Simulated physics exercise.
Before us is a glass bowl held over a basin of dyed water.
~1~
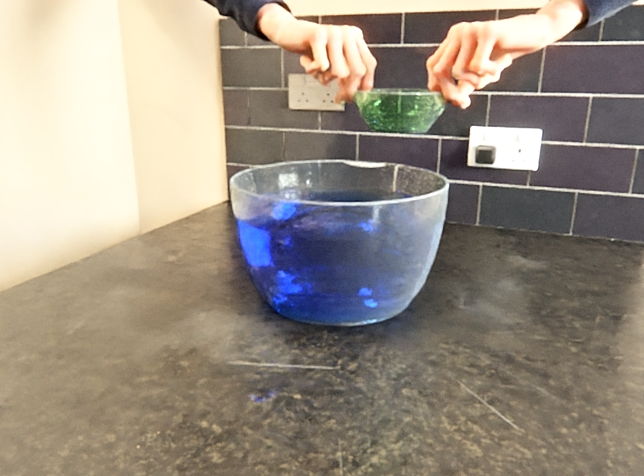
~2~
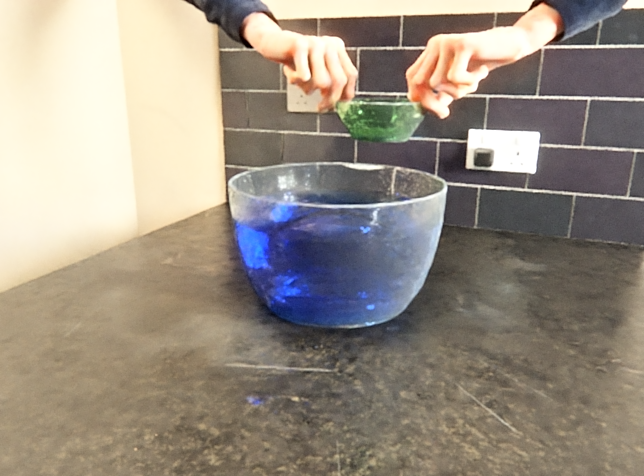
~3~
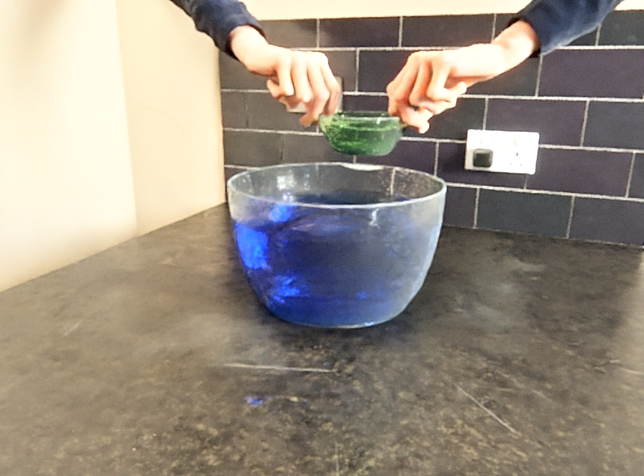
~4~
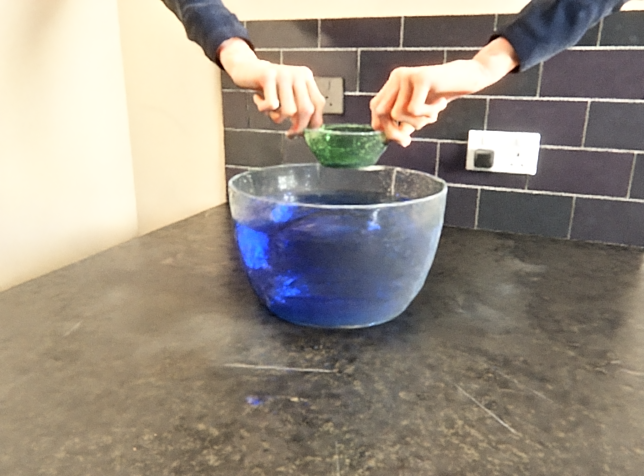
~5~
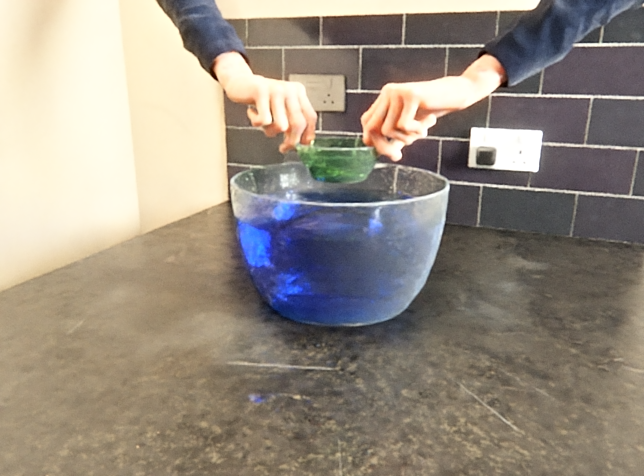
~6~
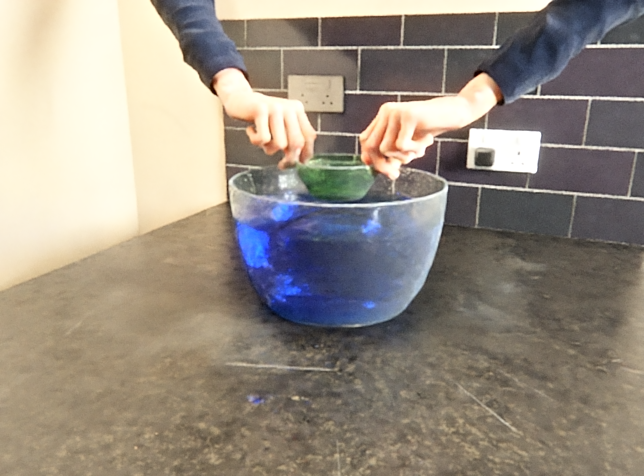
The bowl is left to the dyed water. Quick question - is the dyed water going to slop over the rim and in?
You'll see it never goes down once it's free.
A moment on, the bowl dips into the dyed water.
Further on, it bobs and steadies.
When it is over, the bowl floats with about half of its side showing.
